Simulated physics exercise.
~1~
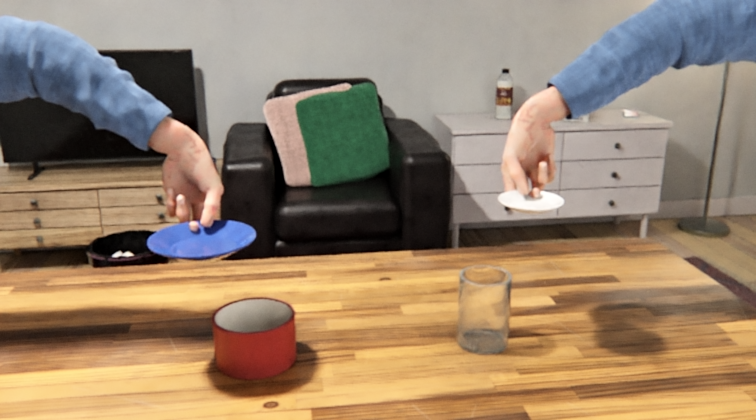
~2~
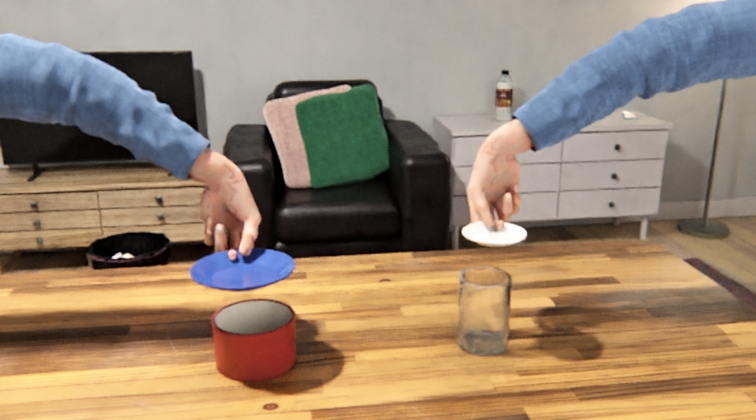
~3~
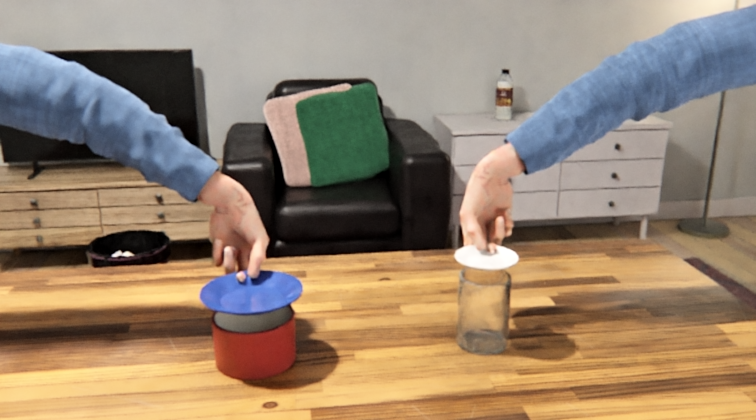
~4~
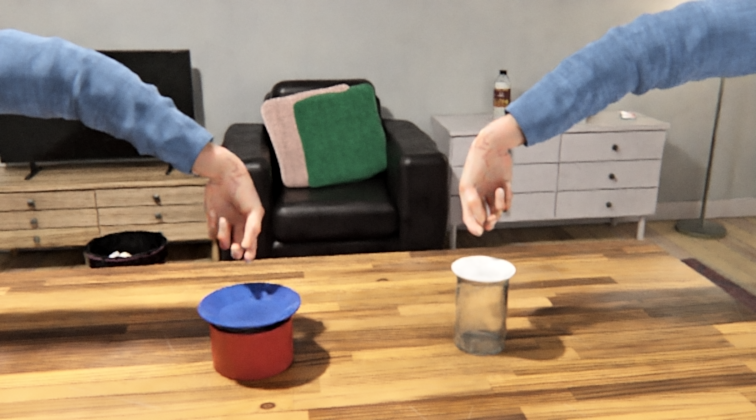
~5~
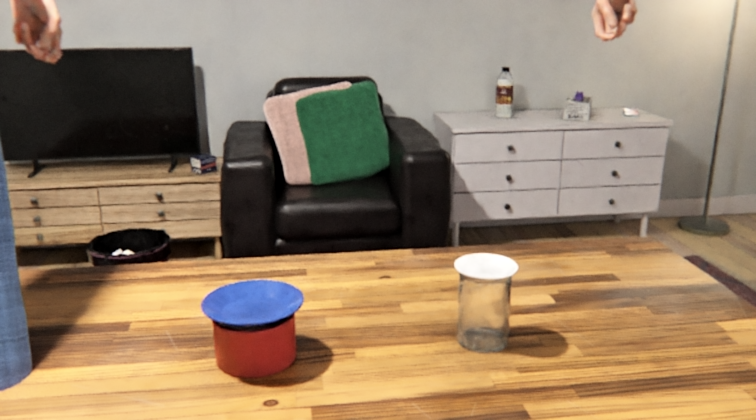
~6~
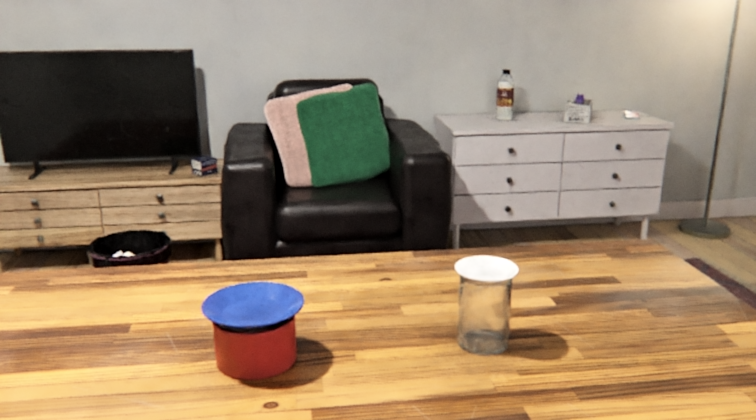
In this clip, two hands lower a blue saucer onto a red pot on the left and a white saucer onto a clear glass on the right, then let go and withdraw, leaving both saucers resting still over the openings on the wooden table.
